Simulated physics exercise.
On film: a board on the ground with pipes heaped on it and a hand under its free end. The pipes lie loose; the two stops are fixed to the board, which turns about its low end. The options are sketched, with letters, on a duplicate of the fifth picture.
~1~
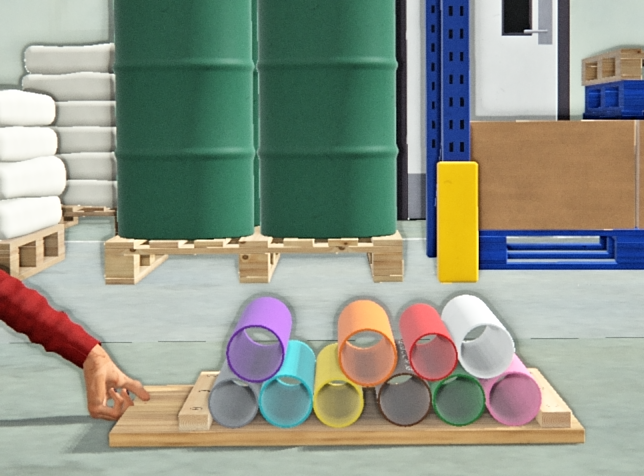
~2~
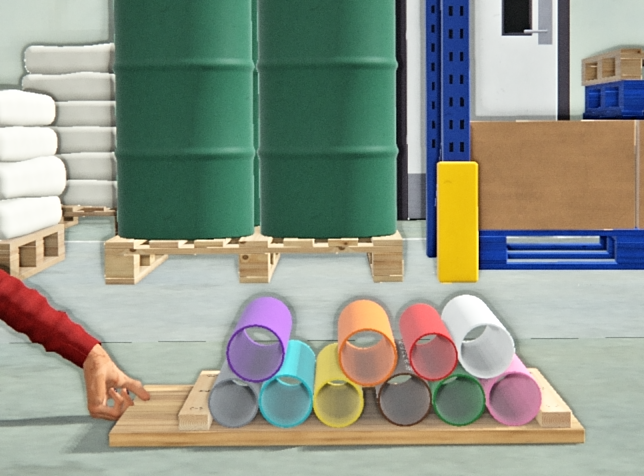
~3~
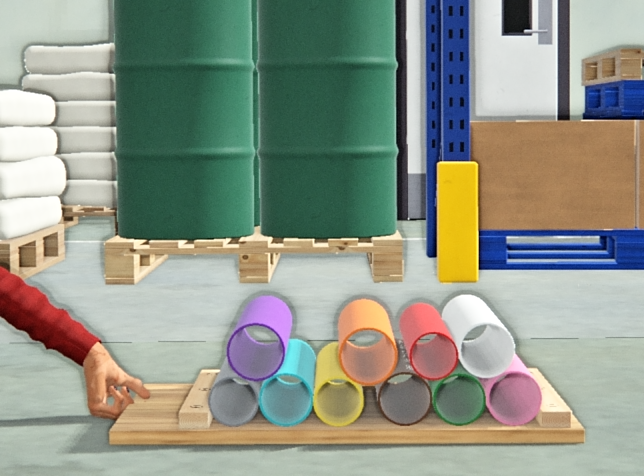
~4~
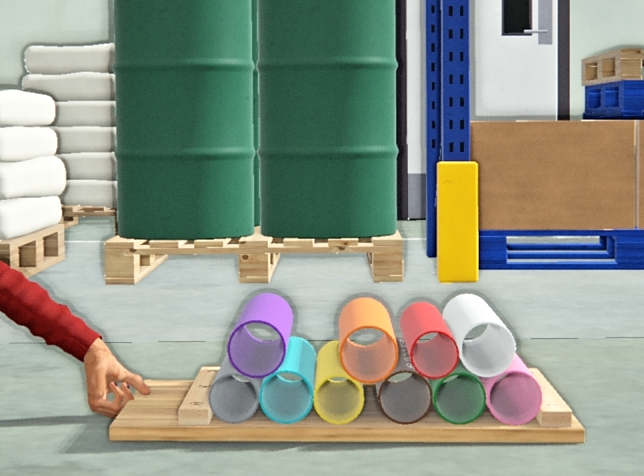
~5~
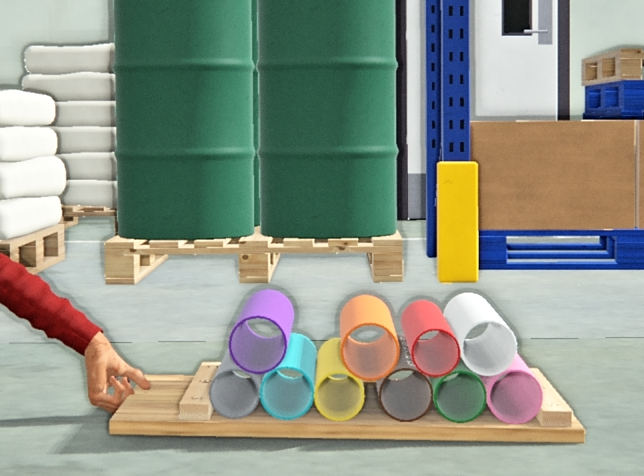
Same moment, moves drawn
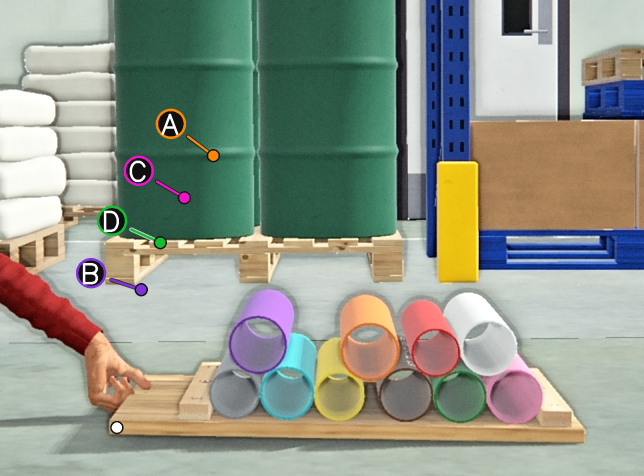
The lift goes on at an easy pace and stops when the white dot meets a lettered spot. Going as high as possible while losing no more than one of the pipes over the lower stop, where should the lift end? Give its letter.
Stop at D.
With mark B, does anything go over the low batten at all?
No, at B.
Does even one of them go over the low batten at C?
Yes, at C.
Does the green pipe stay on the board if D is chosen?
Yes, with D.
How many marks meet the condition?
The number is two.
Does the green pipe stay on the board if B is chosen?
Yes.
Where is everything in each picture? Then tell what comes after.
In the first picture, orange pipe (367, 357); red pipe (434, 357); white pipe (486, 350).
In the second picture, white pipe (486, 350); purple pipe (255, 353).
In the third picture, board (346, 403); grey pipe (234, 401); turquoise pipe (286, 399); orange pipe (368, 356).
In the fourth picture, board (346, 401); grey pipe (234, 398); turquoise pipe (287, 397).
In the fifth picture, board (346, 398); grey pipe (234, 394); turquoise pipe (287, 393).
On the copy, A at (213, 155); B at (141, 290); C at (184, 198); D at (160, 242); the white dot at (117, 428).
On D. First, board at 16°.
Then, board at 25°.
Finally, board at 25°, none over the low batten.
By contrast, A seven over the low batten; B none over the low batten; C seven over the low batten.
